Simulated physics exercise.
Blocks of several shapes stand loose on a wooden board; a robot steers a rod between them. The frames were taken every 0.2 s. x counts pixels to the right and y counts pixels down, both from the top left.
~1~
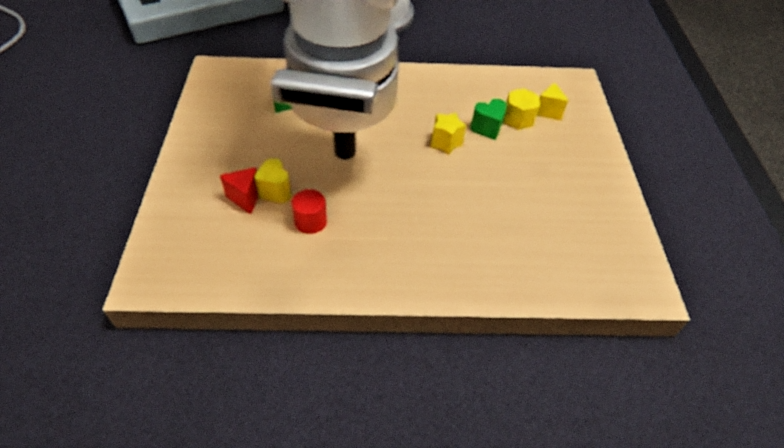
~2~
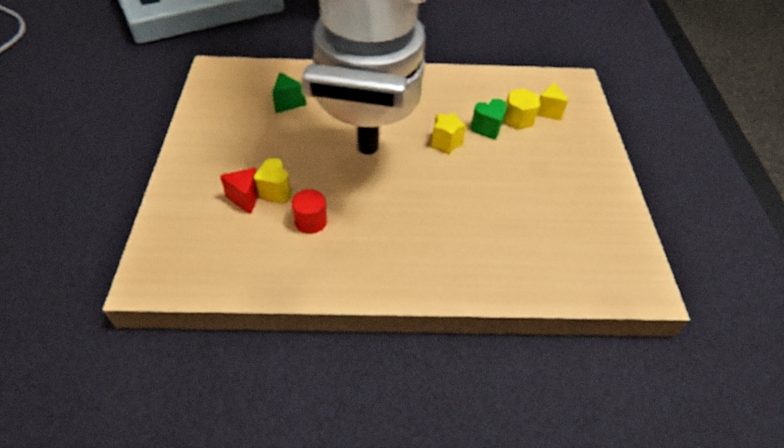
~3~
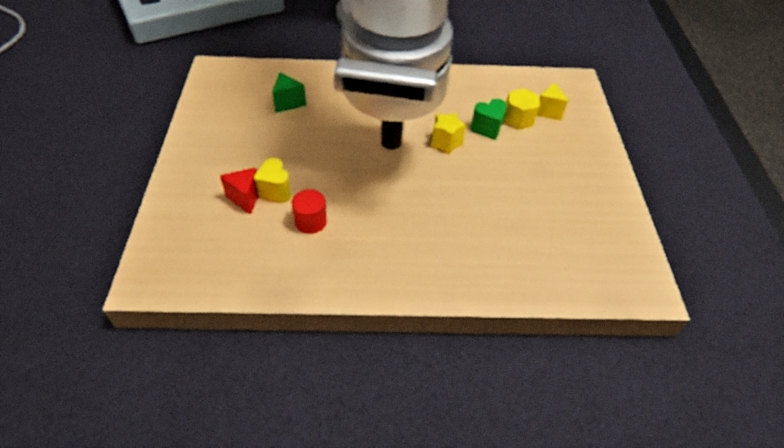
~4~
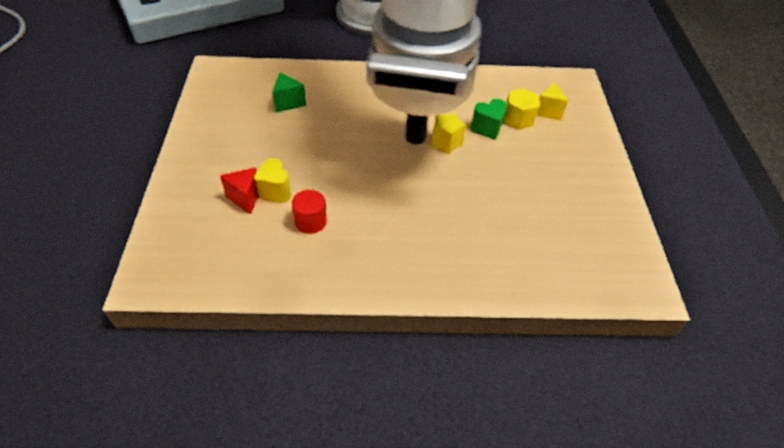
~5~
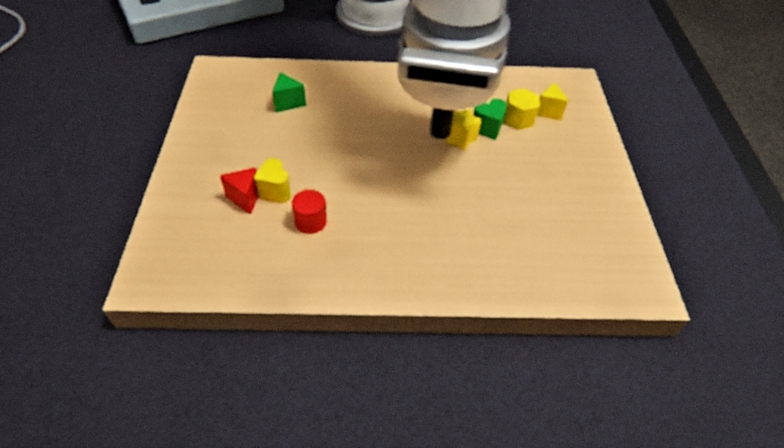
On a wooden board scattered with small colored blocks, a robot moved its black rod steadily to the right and nudged the yellow star block slightly toward the green heart-shaped one.
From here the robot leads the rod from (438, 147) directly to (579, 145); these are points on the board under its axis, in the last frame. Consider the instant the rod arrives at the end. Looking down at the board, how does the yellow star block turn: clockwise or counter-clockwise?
My prediction: CCW.
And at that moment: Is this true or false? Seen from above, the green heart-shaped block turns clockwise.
Answer: False.
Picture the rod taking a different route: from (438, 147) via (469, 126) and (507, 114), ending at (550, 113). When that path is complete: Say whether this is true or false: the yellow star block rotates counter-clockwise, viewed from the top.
My answer: True.
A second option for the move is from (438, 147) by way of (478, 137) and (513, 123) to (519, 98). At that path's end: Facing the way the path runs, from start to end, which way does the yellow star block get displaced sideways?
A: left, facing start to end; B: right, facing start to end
Choice A: Left, facing start to end.
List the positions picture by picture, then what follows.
The first picture shows lower end of the rod at (345, 153), tops of blocks, yellow star block at (449, 122), green heart-shaped block at (492, 108), yellow hexagon at (524, 98), yellow three-sided block at (555, 92).
The second picture shows rod at (368, 148), blocks as before.
The third picture shows rod at (392, 143), blocks as before.
The fourth picture shows rod at (416, 138), blocks as before.
The fifth picture shows rod at (440, 132), yellow star block at (464, 118), green heart-shaped block at (492, 108), yellow hexagon at (524, 98), yellow three-sided block at (555, 92).
The first path, step by step. One third of the way, rod at (489, 132); yellow star block at (499, 111), turned 55° anticlockwise; green heart-shaped block at (504, 94), turned 30° anticlockwise; yellow hexagon at (531, 93), turned 40° clockwise; yellow three-sided block at (560, 92).
Two thirds of the way, rod at (538, 131); yellow star block at (513, 111), turned 115° anticlockwise; green heart-shaped block at (502, 92), turned 30° anticlockwise; yellow hexagon at (531, 93), turned 45° clockwise; yellow three-sided block at (560, 92).
At the end, rod at (585, 130); yellow star block at (513, 111), turned 115° anticlockwise; green heart-shaped block at (502, 92), turned 30° anticlockwise; yellow hexagon at (531, 93), turned 45° clockwise; yellow three-sided block at (560, 92).
